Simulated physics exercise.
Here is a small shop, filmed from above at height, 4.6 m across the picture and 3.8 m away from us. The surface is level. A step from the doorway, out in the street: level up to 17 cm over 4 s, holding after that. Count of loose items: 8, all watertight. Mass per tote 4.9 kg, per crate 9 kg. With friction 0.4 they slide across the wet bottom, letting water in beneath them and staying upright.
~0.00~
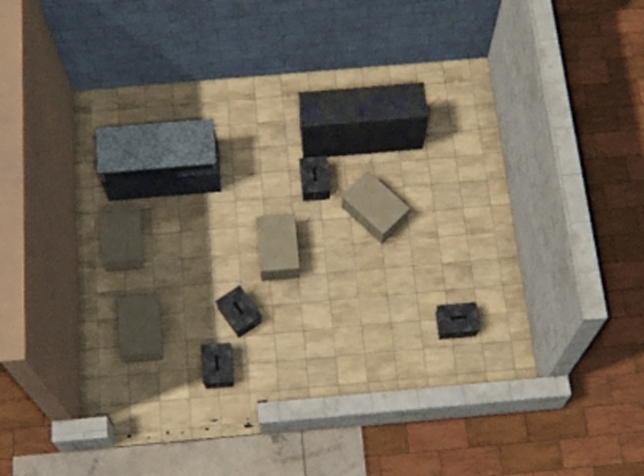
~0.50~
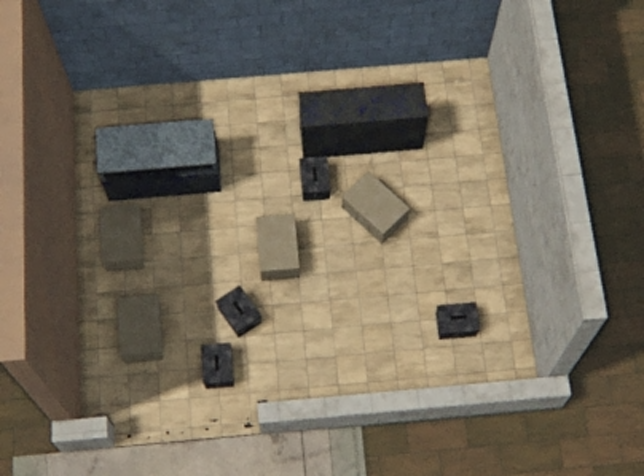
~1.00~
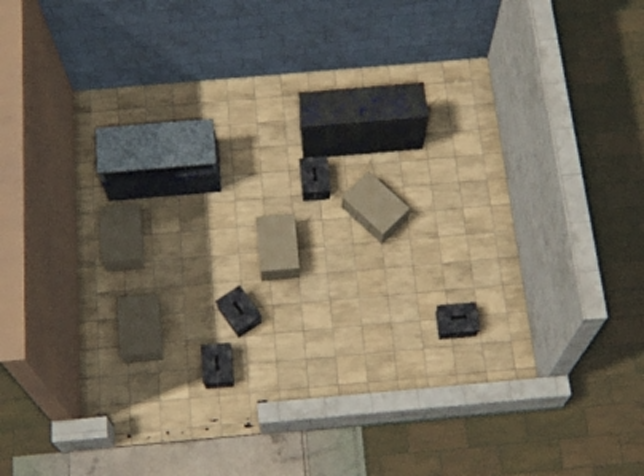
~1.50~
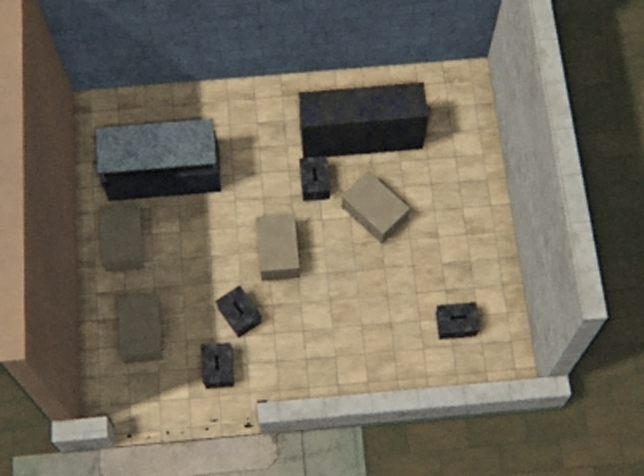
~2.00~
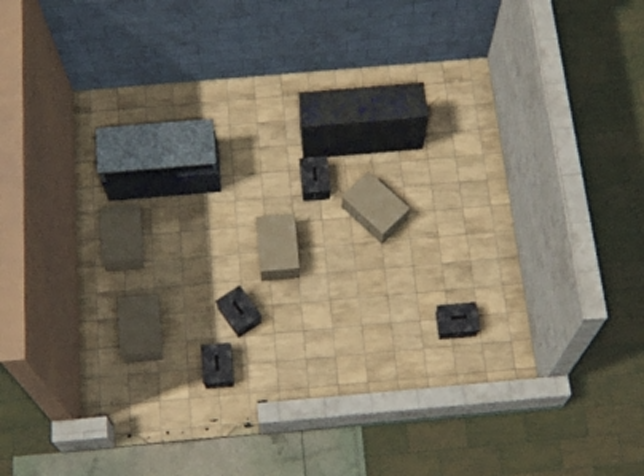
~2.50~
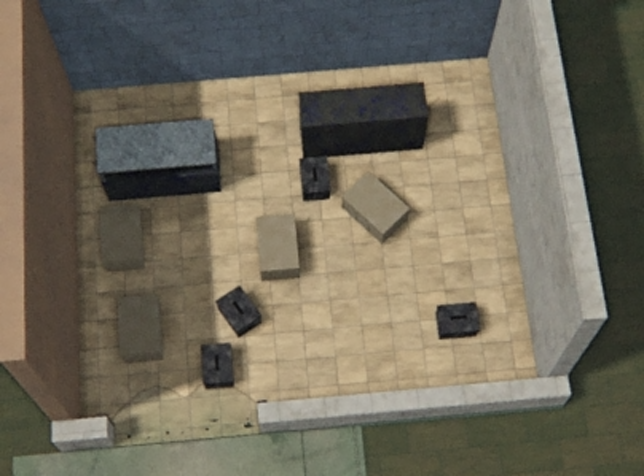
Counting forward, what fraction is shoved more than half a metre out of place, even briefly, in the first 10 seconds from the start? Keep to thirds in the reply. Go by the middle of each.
My answer: Two thirds or more.
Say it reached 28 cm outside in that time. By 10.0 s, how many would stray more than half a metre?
7.
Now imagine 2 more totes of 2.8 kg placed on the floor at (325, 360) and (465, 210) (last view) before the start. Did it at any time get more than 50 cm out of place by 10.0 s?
In turn: Less, under.
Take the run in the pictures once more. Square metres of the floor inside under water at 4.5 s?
Roughly 4.5 m2 of it is wet.
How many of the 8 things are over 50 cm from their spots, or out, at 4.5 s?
Count: 0.
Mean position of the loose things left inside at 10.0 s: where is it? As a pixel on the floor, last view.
Near (368, 221).
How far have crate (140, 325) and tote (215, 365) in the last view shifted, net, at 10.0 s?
First 80 cm, then 250 cm.
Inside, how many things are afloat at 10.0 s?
At that time the total is 7.
After 3.5 s 0 of 8 are over 50 cm from their spots; 0 afloat.
After 4.5 s 0 of 8 are over 50 cm from their spots; 1 afloat.
After 7.0 s 4 of 8 are over 50 cm from their spots; 5 afloat.
After 10.0 s 6 of 8 are over 50 cm from their spots, and 6 have been at some point; 7 afloat.
